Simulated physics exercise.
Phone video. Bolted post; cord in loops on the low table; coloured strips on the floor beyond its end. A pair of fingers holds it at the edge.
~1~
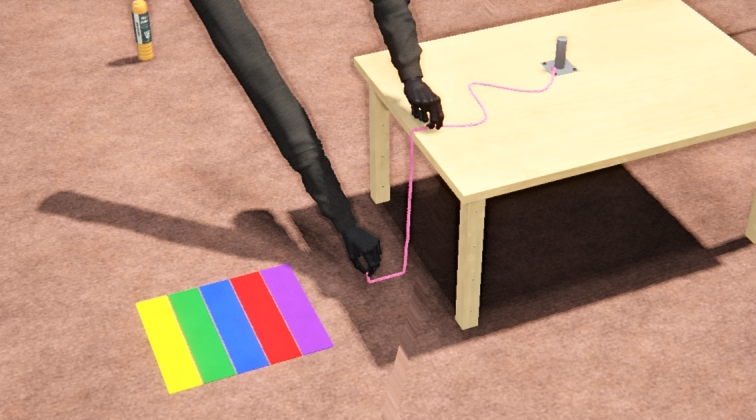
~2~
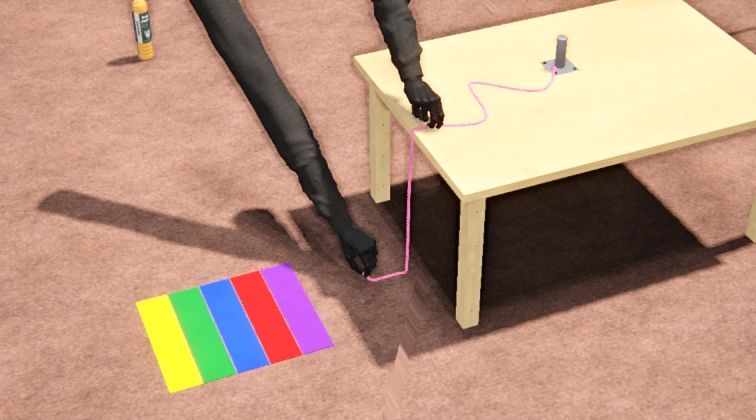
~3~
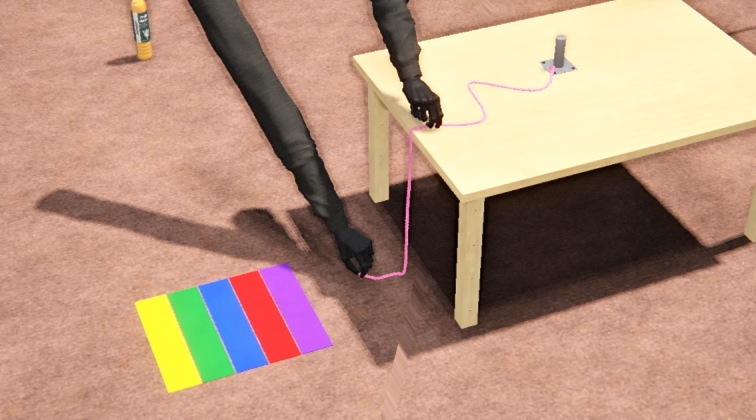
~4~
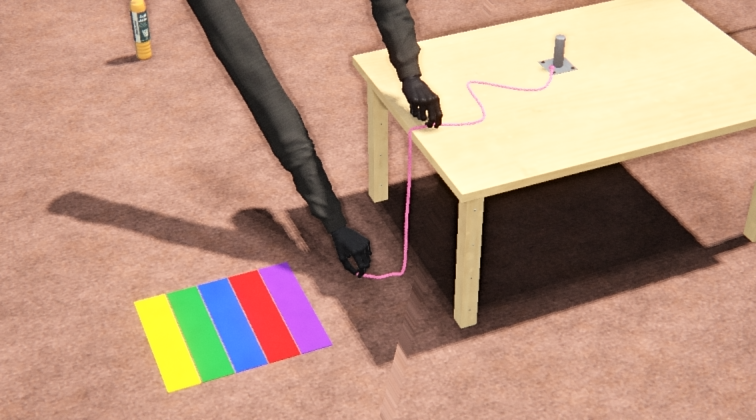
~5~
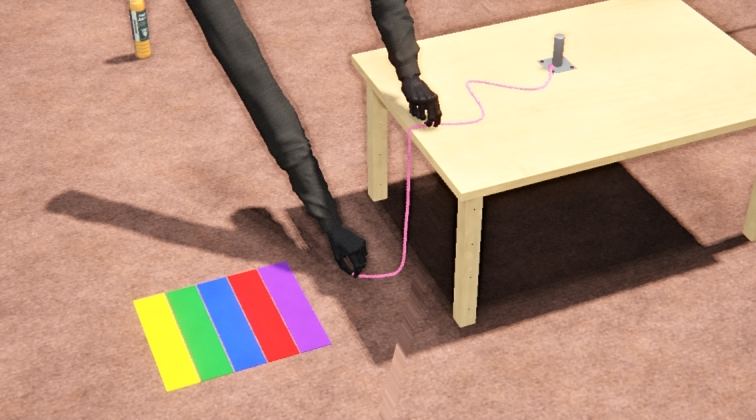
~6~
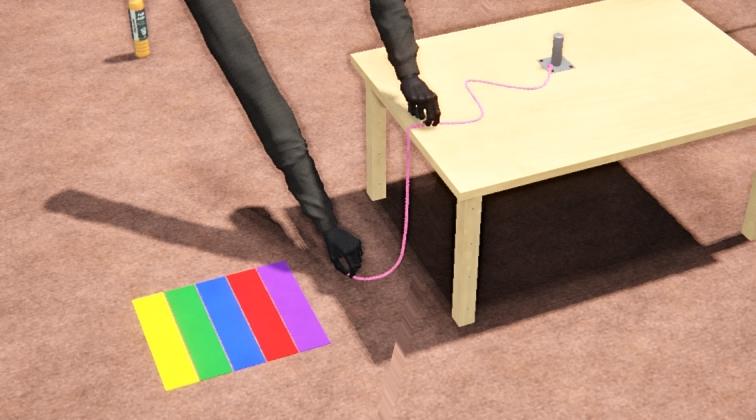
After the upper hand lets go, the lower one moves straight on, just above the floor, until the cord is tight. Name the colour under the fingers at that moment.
Yellow.
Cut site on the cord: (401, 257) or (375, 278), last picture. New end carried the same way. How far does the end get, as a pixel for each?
Around (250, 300) for the first cut and around (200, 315) for the second.
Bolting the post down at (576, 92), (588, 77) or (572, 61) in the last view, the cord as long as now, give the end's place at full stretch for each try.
In that order: (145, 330), (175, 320) and (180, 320).
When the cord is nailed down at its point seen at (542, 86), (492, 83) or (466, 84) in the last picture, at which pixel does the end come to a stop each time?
Try by try, around (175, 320), (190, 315) and (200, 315).
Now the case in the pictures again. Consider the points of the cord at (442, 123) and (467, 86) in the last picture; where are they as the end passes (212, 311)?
The first one ends up at (384, 162) and the second one at (442, 99).
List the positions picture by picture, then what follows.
End (368, 273); purple (311, 335); red (279, 344); blue (246, 353); green (213, 362); yellow (180, 372), in the first frame.
End (364, 274); cord through (549, 86) (479, 83) (485, 119) (413, 133) (409, 198) (407, 258), in the second frame.
End (360, 274), in the third frame.
End (357, 274); cord through (547, 85) (477, 82) (483, 118) (411, 132) (408, 197) (405, 257), in the fourth frame.
End (353, 274), in the fifth frame.
End (349, 274); cord through (545, 84) (475, 81) (481, 117) (409, 131) (407, 195) (401, 256), in the sixth frame.
A little later, end near (212, 311); over blue.
Next, end near (179, 320); over green.
When it is tight, end near (159, 326); over yellow. The yellow one.
